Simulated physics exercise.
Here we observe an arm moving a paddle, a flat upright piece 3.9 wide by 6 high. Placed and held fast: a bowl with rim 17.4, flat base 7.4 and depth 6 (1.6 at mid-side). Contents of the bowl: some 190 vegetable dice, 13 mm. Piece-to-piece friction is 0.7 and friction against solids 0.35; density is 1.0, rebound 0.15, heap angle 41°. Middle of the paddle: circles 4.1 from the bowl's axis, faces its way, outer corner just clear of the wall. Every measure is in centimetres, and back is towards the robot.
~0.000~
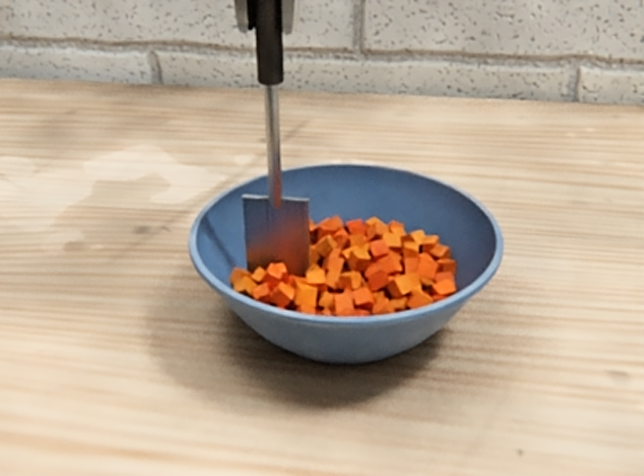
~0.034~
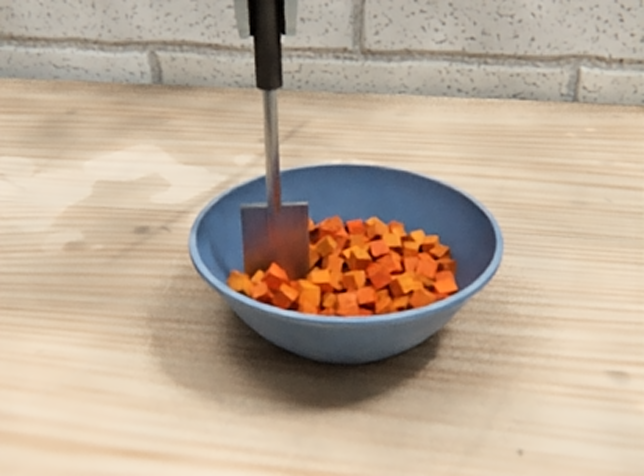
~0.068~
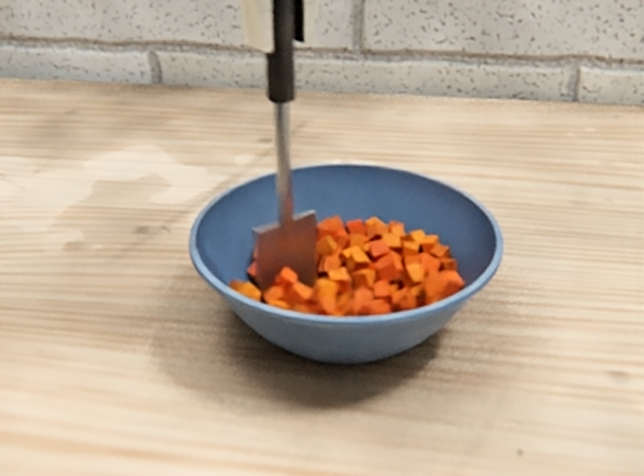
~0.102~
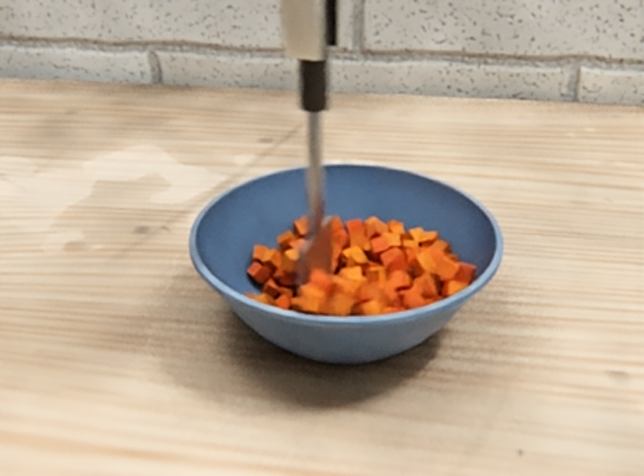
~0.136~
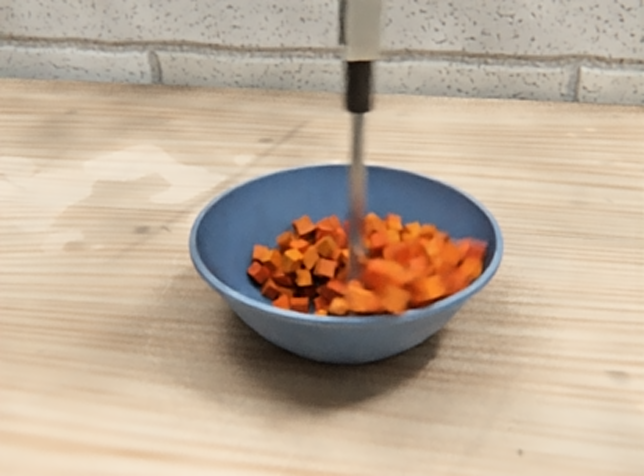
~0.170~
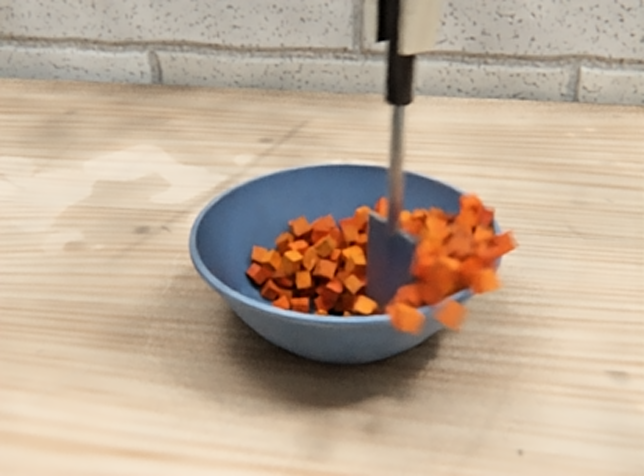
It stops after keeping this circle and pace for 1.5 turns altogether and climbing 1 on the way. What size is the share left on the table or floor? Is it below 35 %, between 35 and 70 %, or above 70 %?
Between 35 and 70 %.
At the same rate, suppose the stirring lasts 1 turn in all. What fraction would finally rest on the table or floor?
Close to 35 in a hundred.
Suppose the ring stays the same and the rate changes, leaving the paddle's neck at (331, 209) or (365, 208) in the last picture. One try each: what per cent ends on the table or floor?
About 20 per cent, then about 30 per cent.
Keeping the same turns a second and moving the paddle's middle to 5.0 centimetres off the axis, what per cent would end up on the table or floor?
Near 25 percent.
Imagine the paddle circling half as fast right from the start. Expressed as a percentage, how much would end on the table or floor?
About 20 percent, I'd say.
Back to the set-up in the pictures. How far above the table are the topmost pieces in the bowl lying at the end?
About 6.5 cm.
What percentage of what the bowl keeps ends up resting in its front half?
Around 35 percent of it.
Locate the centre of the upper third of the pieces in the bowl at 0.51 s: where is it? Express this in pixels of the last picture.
About (363, 302).
After 0.34 s, 290° round, highest piece 8 above the table; 149 in the bowl, 28 on the table or floor, 16 in flight or on the tool.
After 0.51 s, 85° round, highest piece 8 above the table; 126 in the bowl, 60 on the table or floor, 7 in flight or on the tool.
After 0.80 s, 180° round, highest piece 6 above the table; 106 in the bowl, 87 on the table or floor.
After 1.50 s, 180° round, highest piece 6 above the table; 106 in the bowl, 87 on the table or floor.
In the end, 106 in the bowl, 87 on the table or floor. That is 45 % on the table or floor.
